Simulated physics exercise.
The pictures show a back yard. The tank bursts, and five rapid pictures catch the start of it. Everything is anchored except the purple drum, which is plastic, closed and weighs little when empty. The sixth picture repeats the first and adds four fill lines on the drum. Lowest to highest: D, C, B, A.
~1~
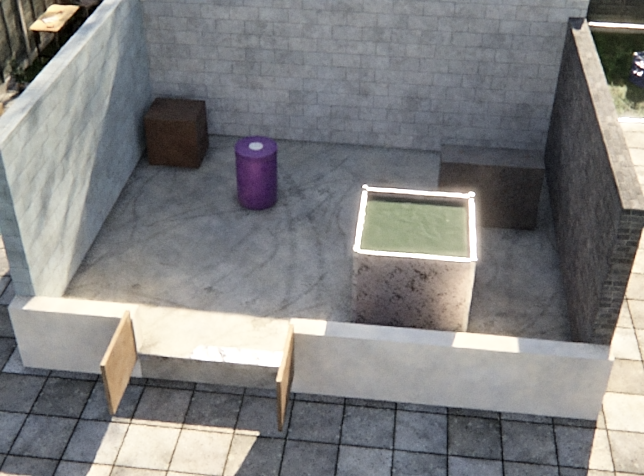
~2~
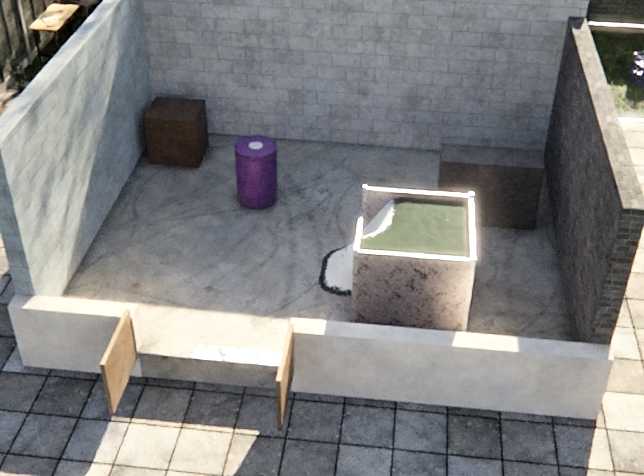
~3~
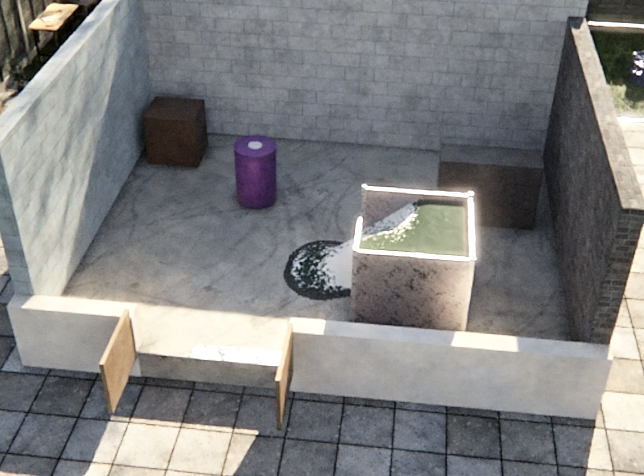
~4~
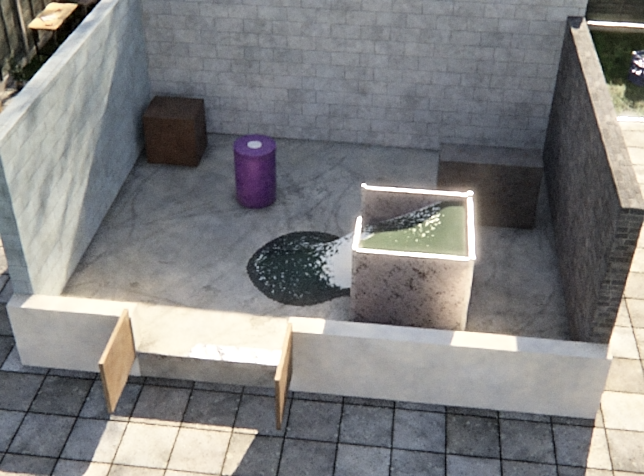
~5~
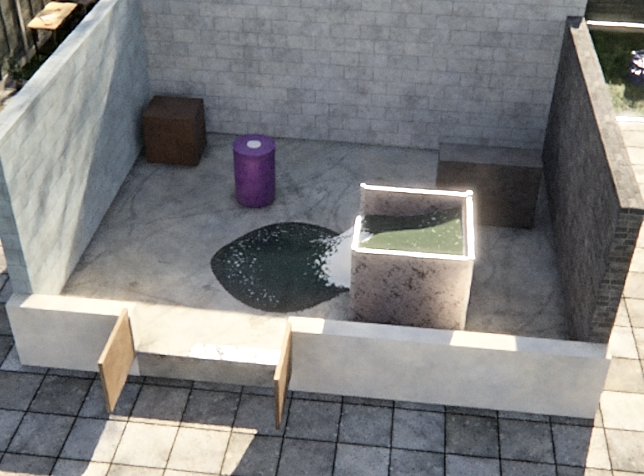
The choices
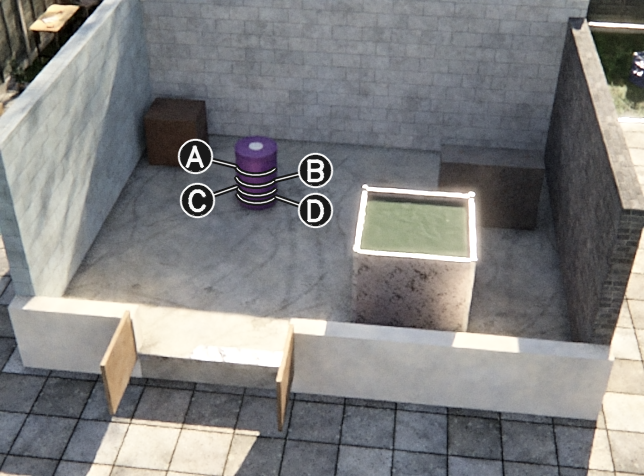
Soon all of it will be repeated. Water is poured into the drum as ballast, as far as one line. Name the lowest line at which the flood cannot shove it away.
Go for C.
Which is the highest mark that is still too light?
Here it is mark D.
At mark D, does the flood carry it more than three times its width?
No, less.
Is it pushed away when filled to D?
Yes, it does.
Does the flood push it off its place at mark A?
No, not at all.
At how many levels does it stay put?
Three of them.
On the marked copy, A at (252, 174); B at (253, 186); C at (253, 195); D at (254, 203); from the bottom up D, C, B, A.
With A, it does not move.
With B, it does not move.
With C, it shifts by a finger or two and stays.
With D, it is pushed about its own width away.
